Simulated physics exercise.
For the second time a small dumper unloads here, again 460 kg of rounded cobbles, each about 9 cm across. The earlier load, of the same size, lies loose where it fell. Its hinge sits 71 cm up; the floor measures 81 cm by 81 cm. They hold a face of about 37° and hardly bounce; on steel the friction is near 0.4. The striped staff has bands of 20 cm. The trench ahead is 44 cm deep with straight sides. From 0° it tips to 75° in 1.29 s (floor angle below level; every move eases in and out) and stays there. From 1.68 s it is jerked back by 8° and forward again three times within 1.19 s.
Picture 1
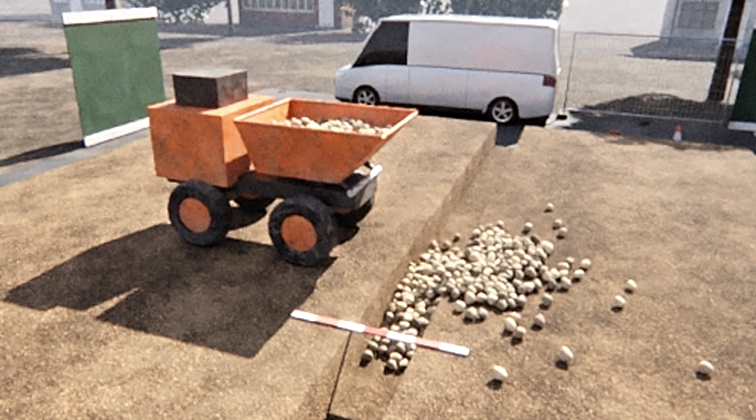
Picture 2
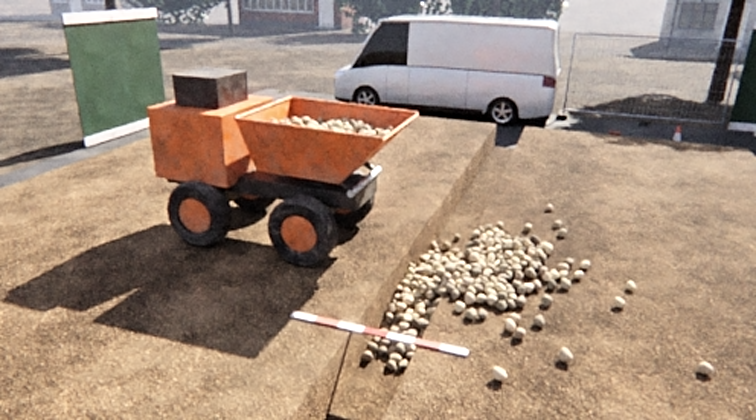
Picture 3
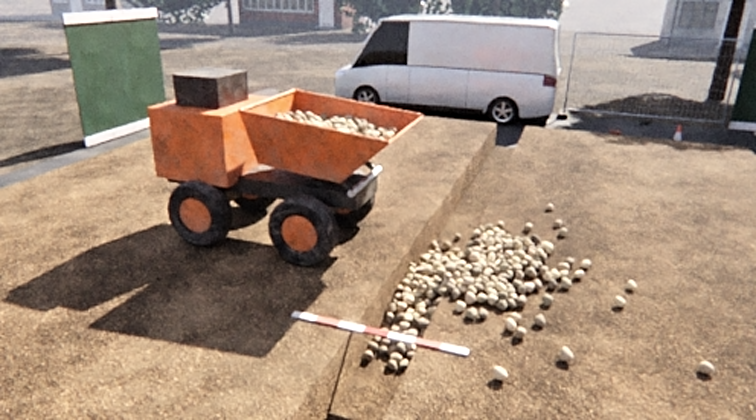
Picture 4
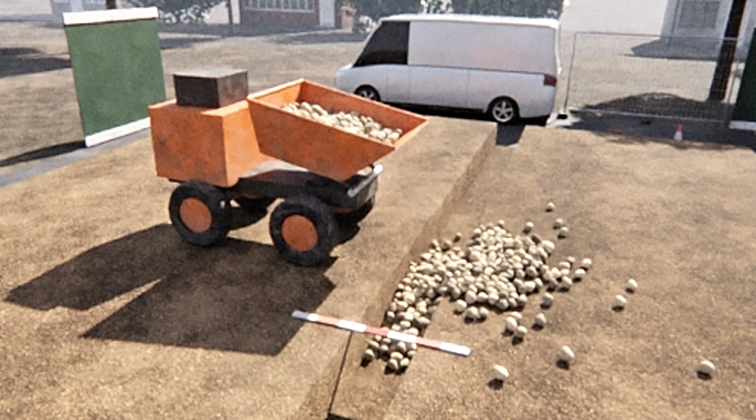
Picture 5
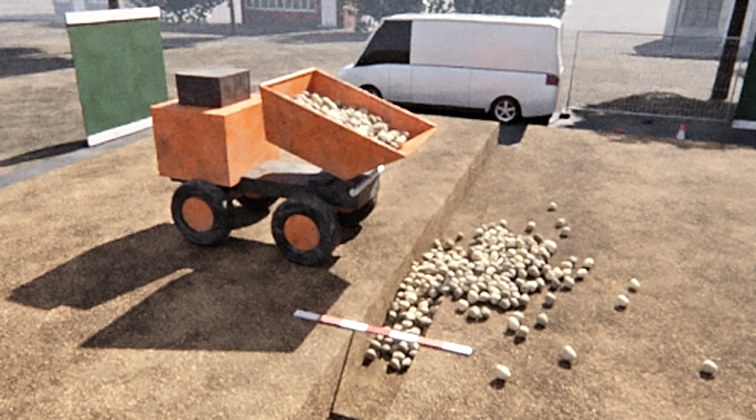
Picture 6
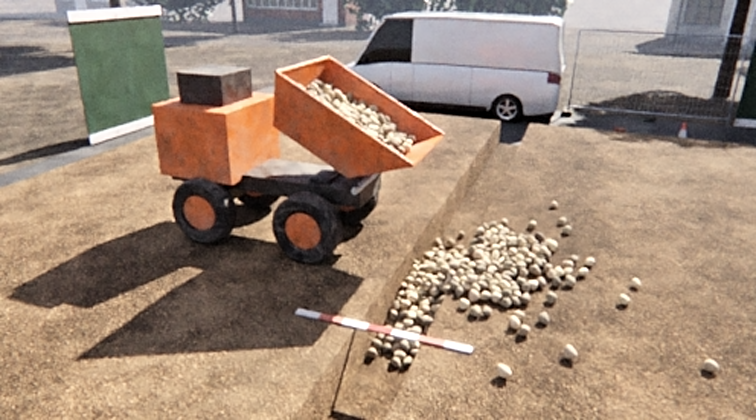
An orange dumper parked beside a trench slowly raised the back of its stone-filled bed, tilting it down toward the right, while the pale cobbles already lying in and beyond the trench stayed put.
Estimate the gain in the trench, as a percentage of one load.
Roughly 31 per cent of a load more.
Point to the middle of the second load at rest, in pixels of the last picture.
Their middle is at about (489, 266).
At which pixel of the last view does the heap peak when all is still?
Near (496, 245).
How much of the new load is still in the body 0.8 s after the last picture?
Roughly 70 per cent is still inside.
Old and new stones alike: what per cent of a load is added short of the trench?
Some 0 per cent of a load.
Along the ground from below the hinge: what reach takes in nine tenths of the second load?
Roughly 180 cm ahead of it.
Then, 0.4 s after the last picture the floor is at 63°; in per cent of one load, 100 in the body, 70 in the trench, 30 past the trench; the foremost stones are at (604, 293).
Then, 0.8 s after the last picture the floor is at 75°; in per cent of one load, 69 in the body, 84 in the trench, 47 past the trench; the foremost stones are at (604, 293).
Then, 2.8 s after the last picture the floor is at 75°; in per cent of one load, 0 in the body, 101 in the trench, 99 past the trench; the foremost stones are at (732, 321).
Then, 5.4 s after the last picture the floor is at 75°; in per cent of one load, 0 in the body, 101 in the trench, 98 past the trench; the foremost stones are at (732, 321). Net gain in the trench, 31.
